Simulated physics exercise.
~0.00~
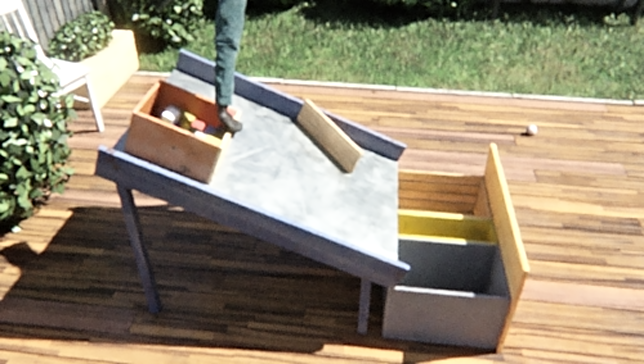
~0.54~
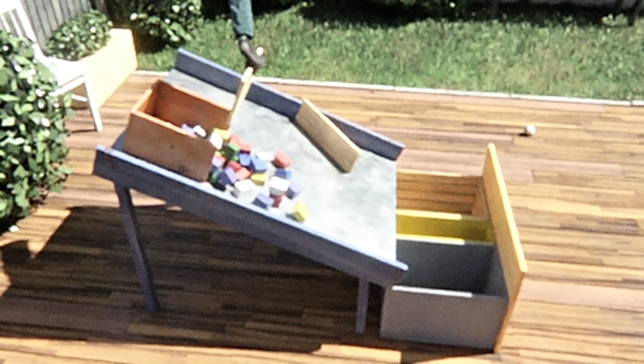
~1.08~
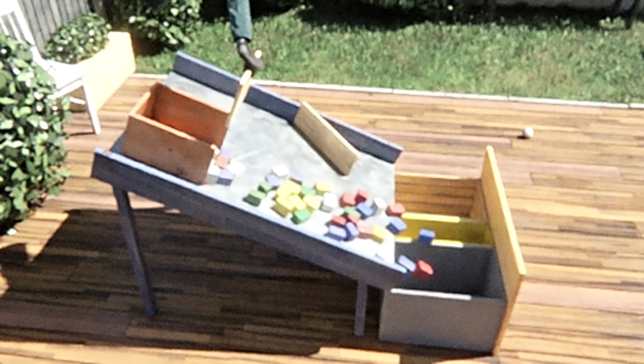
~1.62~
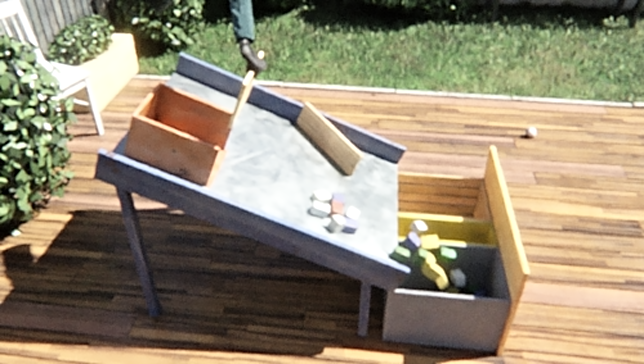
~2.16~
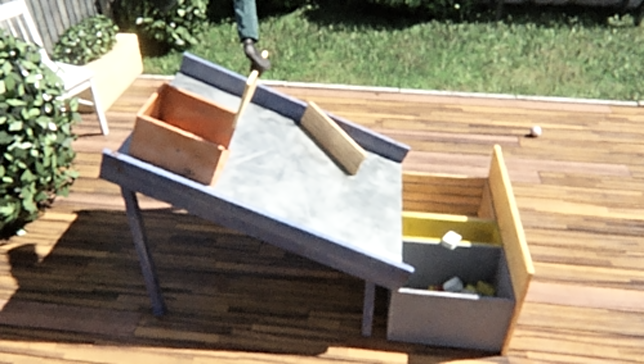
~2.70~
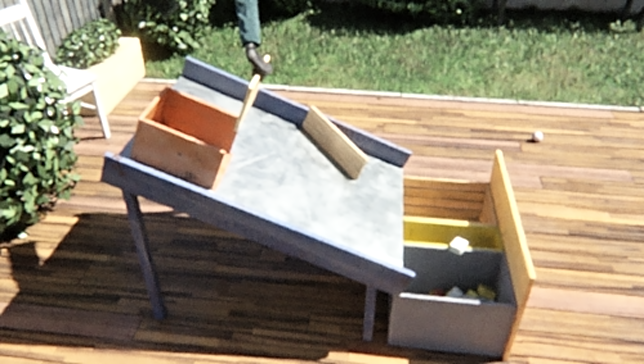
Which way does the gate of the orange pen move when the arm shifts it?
The gate moves up, and the hand then keeps it raised while the toy bricks slide down the table.
